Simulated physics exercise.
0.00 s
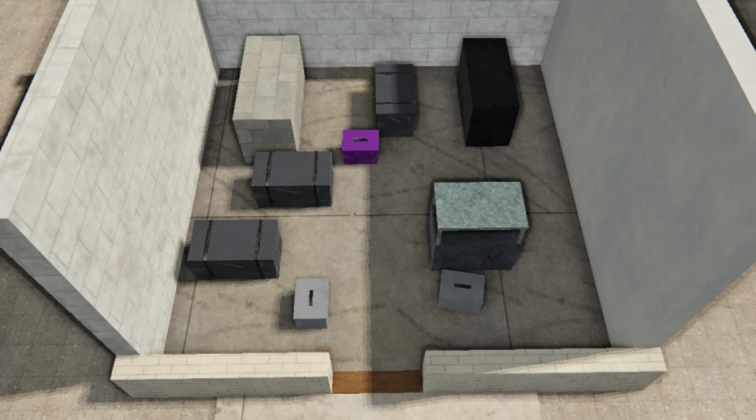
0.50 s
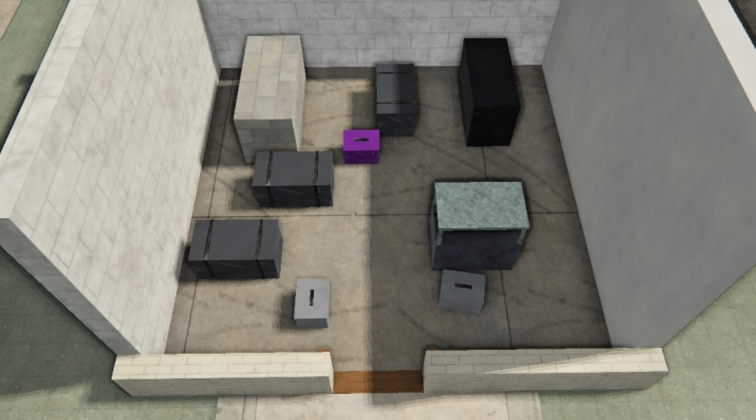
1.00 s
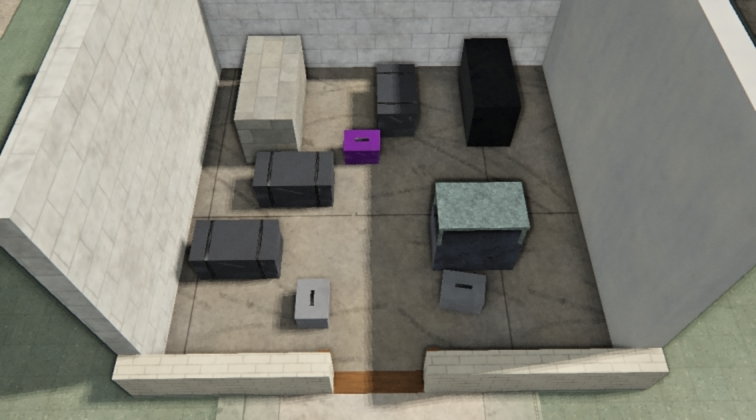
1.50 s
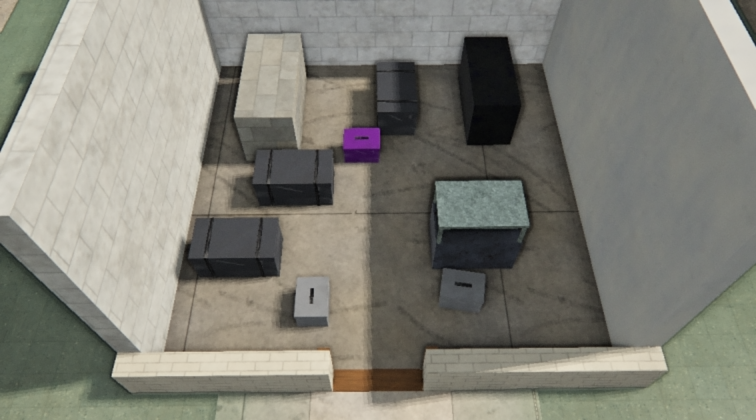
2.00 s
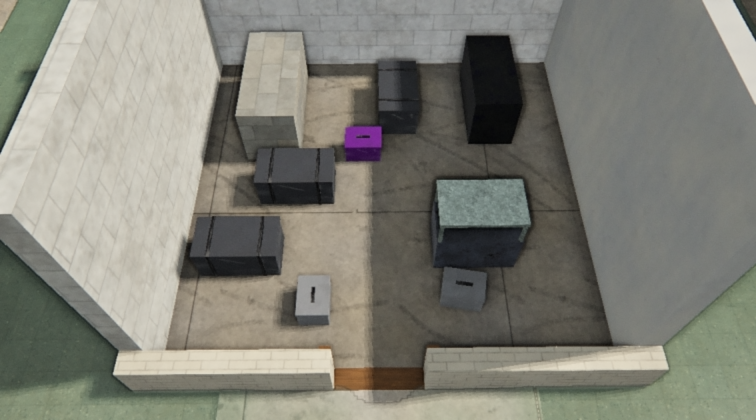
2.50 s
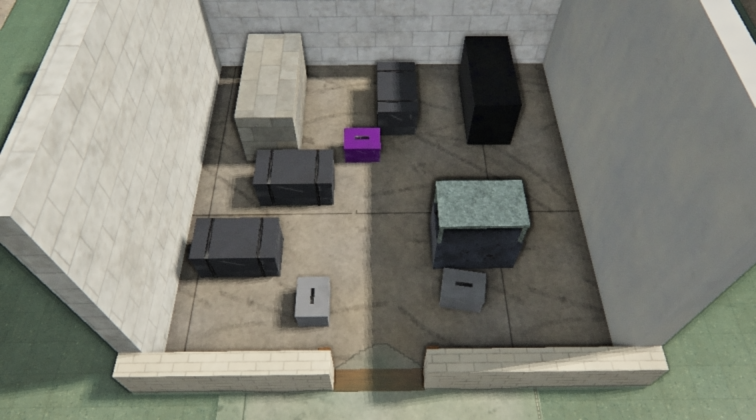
Corner store seen from above, its dark chests, grey boxes and purple tote staying still as a little water appears at the doorway.
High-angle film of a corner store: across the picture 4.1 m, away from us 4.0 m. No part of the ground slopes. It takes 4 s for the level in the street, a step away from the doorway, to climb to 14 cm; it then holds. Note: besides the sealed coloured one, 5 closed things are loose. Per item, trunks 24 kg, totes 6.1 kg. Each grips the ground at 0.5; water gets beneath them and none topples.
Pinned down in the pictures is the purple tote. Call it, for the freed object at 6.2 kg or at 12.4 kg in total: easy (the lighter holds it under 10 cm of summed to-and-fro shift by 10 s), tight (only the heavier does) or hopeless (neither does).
Tight.
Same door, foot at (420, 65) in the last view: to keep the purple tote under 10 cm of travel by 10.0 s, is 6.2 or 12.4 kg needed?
In that setup the first mass works.
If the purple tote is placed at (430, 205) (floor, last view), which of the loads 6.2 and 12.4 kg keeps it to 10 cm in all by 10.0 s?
Note: Heavier only OK.
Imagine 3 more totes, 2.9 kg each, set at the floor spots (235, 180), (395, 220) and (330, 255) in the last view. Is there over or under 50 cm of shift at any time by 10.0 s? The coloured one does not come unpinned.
Answer by position: Inside the range; outside the range; outside the range.
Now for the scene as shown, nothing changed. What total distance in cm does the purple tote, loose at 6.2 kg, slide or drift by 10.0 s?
Total path: Approx. 80 cm.
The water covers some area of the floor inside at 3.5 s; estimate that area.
Around 1.5 m2 of it.
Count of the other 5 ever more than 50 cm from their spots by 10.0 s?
Answer: 0.
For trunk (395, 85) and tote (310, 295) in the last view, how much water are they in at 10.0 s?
Depth approx. 4 cm / 4 cm.
After 3.5 s the purple tote would be 0 cm from its start with 6.2 kg and 0 cm from its start with 12.4 kg; 0 cm of water round it then.
After 4.5 s the purple tote would be 0 cm from its start with 6.2 kg and 0 cm from its start with 12.4 kg; 0 cm of water round it then.
After 7.0 s the purple tote would be 51 cm from its start with 6.2 kg and 0 cm from its start with 12.4 kg; 4 cm of water round it then.
After 10.0 s the purple tote would be 86 cm from its start with 6.2 kg and 0 cm from its start with 12.4 kg; 5 cm of water round it then.
